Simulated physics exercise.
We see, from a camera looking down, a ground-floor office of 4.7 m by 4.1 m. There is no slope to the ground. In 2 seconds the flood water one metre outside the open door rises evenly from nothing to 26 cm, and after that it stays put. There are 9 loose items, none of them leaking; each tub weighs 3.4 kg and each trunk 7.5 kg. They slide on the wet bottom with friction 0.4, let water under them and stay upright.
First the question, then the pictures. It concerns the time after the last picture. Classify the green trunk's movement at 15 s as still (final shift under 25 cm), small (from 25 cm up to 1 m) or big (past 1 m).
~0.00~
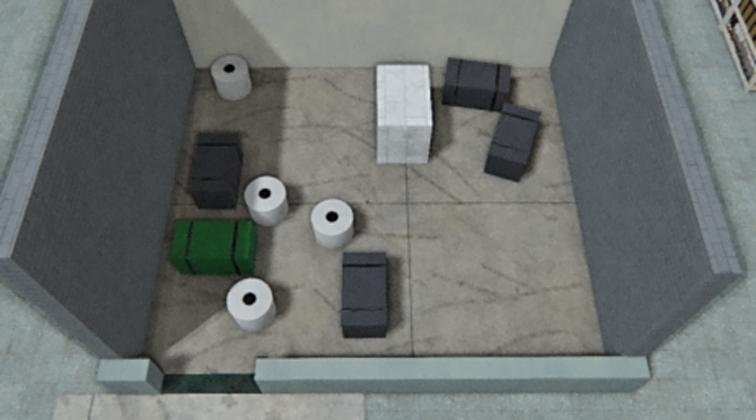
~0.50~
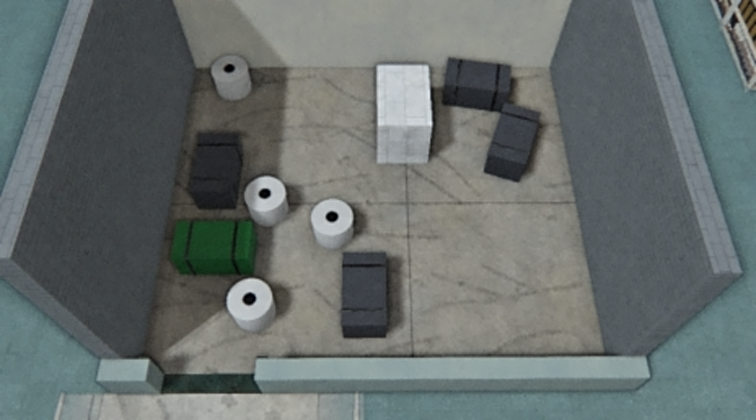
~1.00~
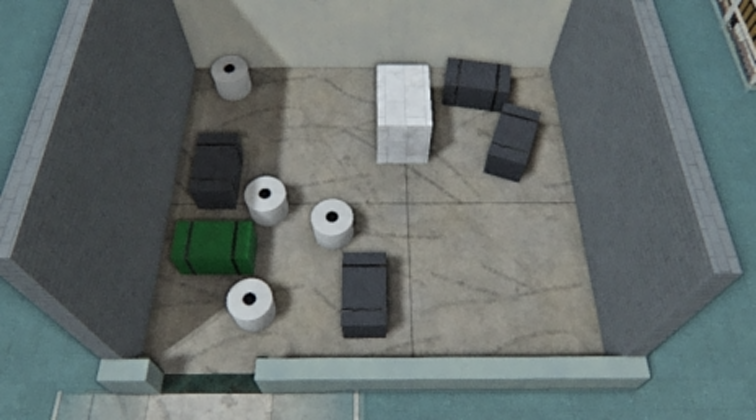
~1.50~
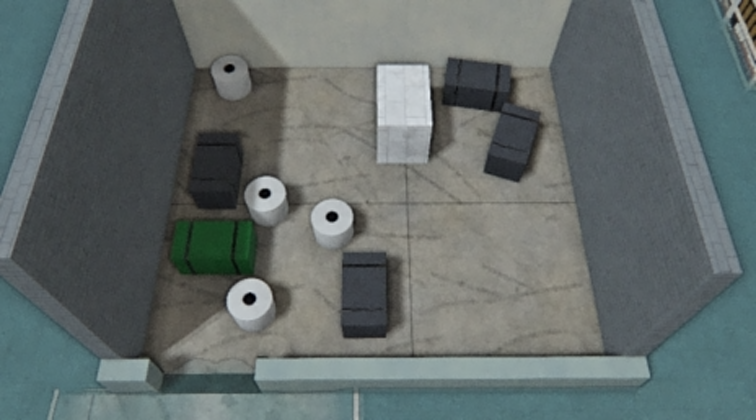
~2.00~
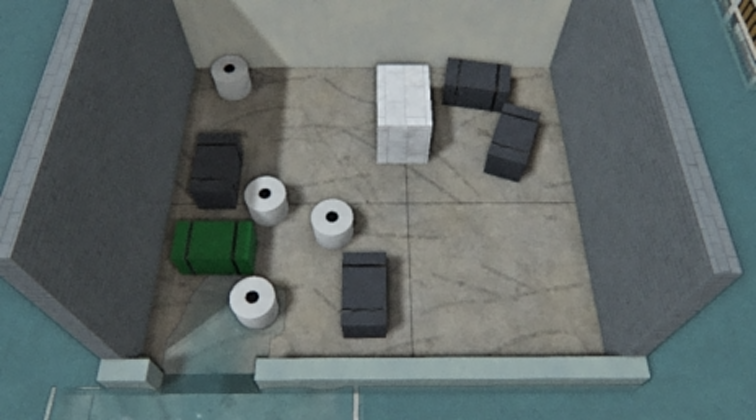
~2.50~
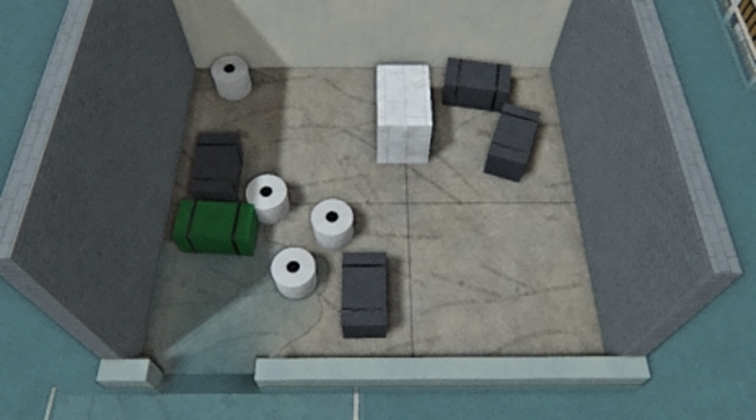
Big.
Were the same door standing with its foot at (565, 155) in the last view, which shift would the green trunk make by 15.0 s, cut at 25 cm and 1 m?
With that change, the green trunk travels a long distance.
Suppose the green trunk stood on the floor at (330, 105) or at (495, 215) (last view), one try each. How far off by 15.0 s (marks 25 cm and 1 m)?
First try: It covers a big distance; second try: It covers a big distance.
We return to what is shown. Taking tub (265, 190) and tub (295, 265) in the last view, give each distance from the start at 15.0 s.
Shifts: 300 cm / 140 cm.
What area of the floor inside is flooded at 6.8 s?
Some 15 m2.
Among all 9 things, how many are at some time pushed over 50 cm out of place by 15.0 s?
I get 9.
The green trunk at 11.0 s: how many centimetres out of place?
200 cm or so by then.
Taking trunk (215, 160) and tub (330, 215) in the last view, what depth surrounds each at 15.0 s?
Close to 10 and 16 centimetres.
After 3.5 s the green trunk is near (223, 156), 1.0 m from its start, afloat; 2 afloat.
After 6.8 s the green trunk is near (359, 97), 2.4 m from its start, afloat; 5 afloat.
After 11.0 s the green trunk is near (373, 156), 2.0 m from its start, afloat; 9 afloat.
After 15.0 s the green trunk is near (521, 252), 3.2 m from its start, afloat; 9 afloat.
